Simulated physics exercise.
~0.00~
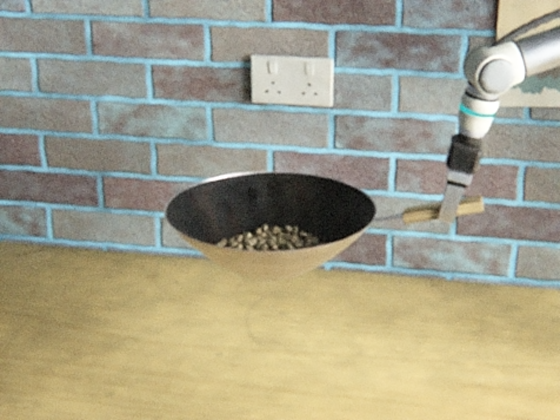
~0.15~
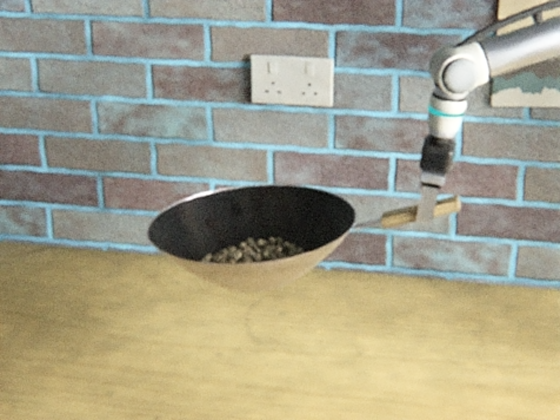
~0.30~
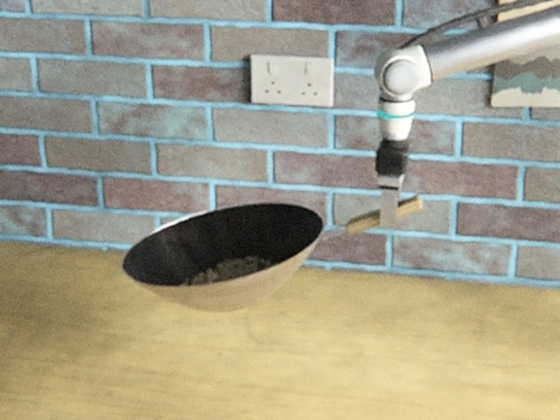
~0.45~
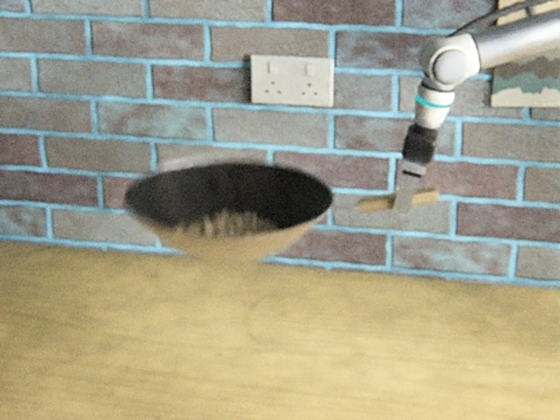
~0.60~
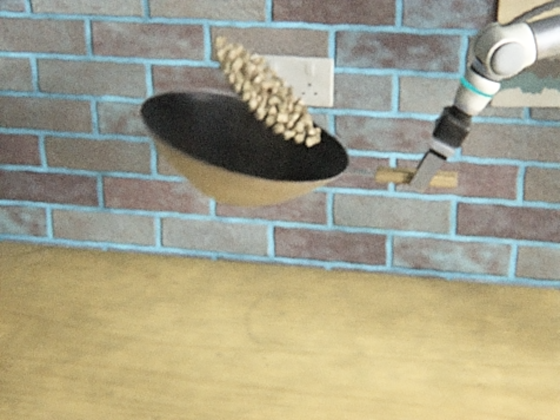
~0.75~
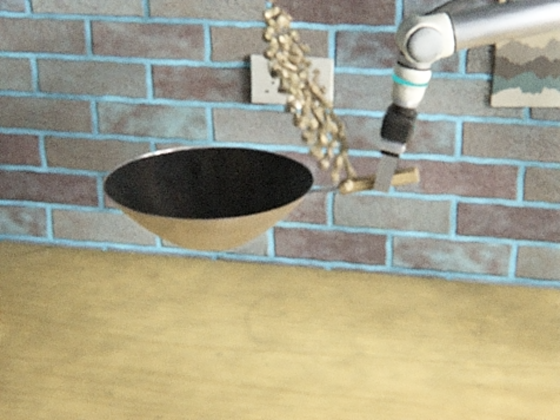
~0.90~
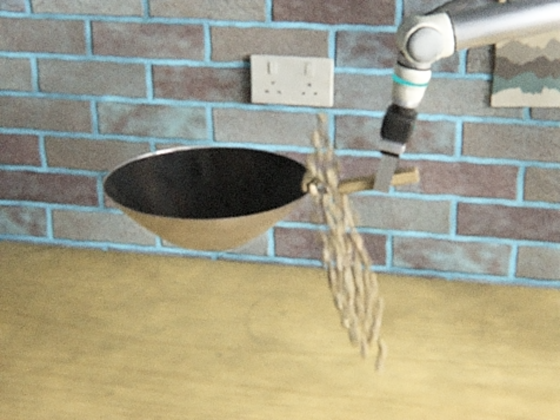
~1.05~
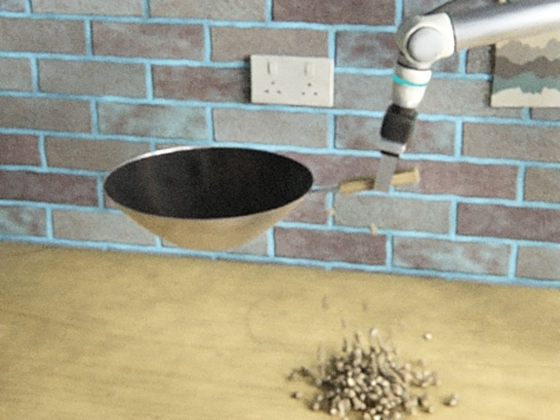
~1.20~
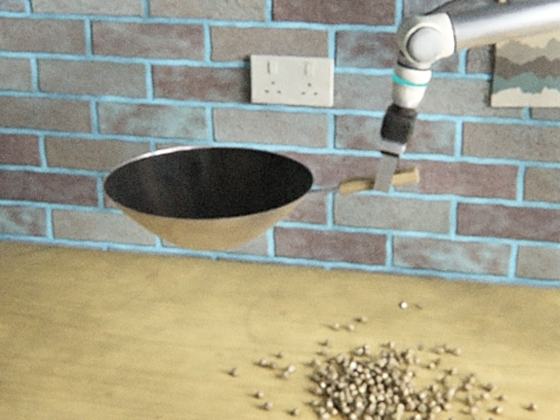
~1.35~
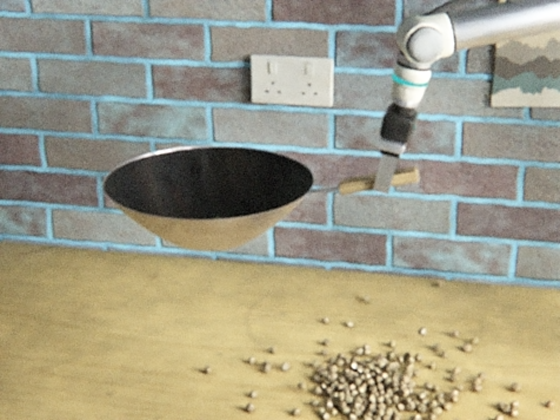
A dark wok with a tan outside, gripped by its wooden handle by a grey and white robot arm on the right, hangs above a pale wooden table, seen from the front and slightly above. Behind it is a brick wall with bright blue joints and a white double socket. The arm draws the wok left and down, tipping it slightly, then swings it up and flings the heap of small brownish pebbles into the air. As the wok moves back left and levels, the pebbles stream down past its handle side. Nearly all land on the table at the lower right, scattering around a loose pile, while the wok stays still.
